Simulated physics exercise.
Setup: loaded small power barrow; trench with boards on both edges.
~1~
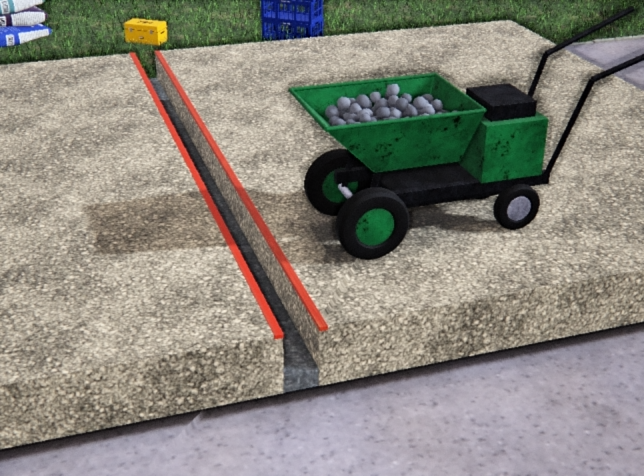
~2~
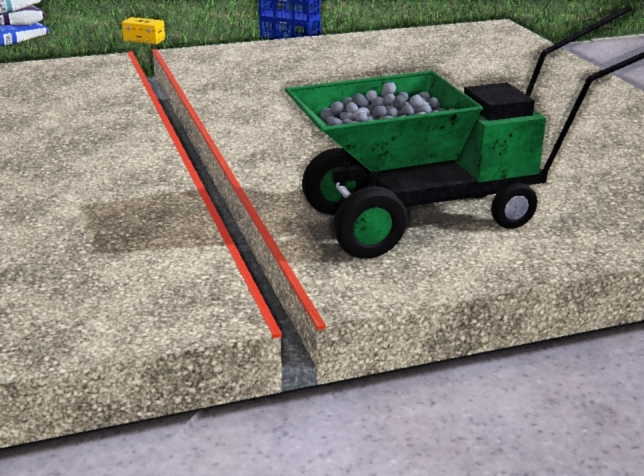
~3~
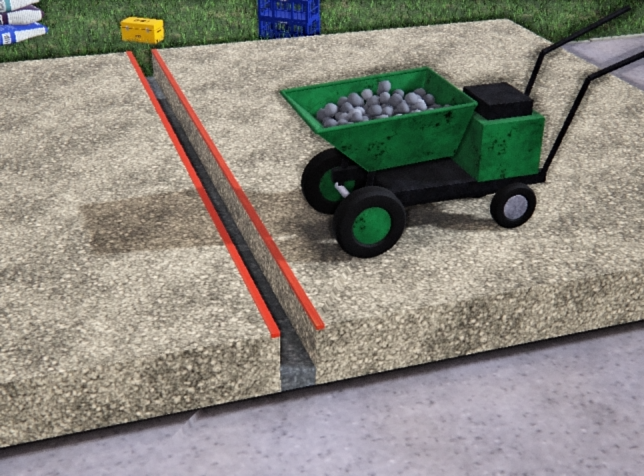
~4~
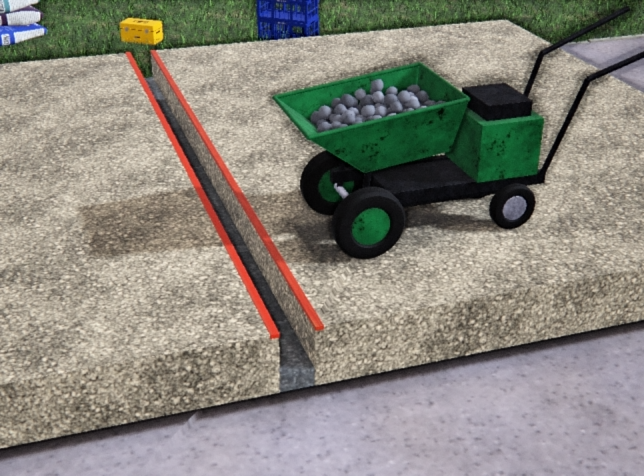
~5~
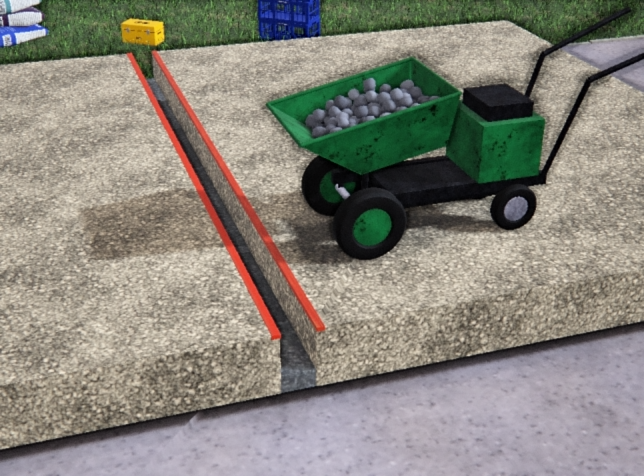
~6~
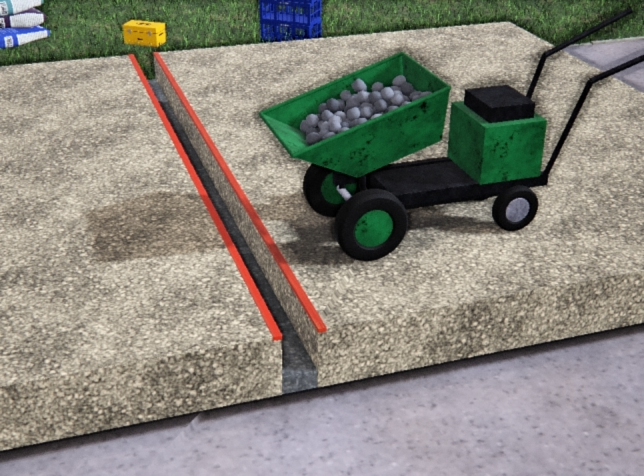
We see a green power barrow loaded with round grey cobbles standing right of a narrow trench edged with red boards; its skip gradually tilts forward, the lip lowering toward the left while the cobbles stay inside.
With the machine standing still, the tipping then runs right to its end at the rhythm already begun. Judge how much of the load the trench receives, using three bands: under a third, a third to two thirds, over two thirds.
Seems like the amount in the trench is lower than a third of the load.
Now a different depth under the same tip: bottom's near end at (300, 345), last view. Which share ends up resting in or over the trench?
About 0 per cent.
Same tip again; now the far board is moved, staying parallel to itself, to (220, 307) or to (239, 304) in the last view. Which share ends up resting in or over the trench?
Close to 80 per cent in the first, close to 50 per cent in the second.
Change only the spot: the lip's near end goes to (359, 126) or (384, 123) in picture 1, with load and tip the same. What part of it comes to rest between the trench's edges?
First try: Some 70 %; second try: 60 %.
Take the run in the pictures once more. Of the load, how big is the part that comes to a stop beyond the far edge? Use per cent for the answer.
I'd put it at around 85 percent.
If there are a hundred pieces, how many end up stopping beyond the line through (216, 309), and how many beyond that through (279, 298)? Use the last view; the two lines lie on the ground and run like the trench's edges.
Some 50 and some 80 per cent, respectively.
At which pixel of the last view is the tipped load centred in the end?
Resting centre, last picture - approx. (186, 256).
Soon after the last picture, skip tipped steeply; all in the skip.
A little later, skip tipped steeply; about two thirds in the skip; about a third beyond it; a stray few falling.
Later still, skip tipped right over; a small part in the skip; a stray few in or heaped over the trench; most beyond it.
At rest, skip tipped right over; a small part in the skip; a stray few in or heaped over the trench; most beyond it.
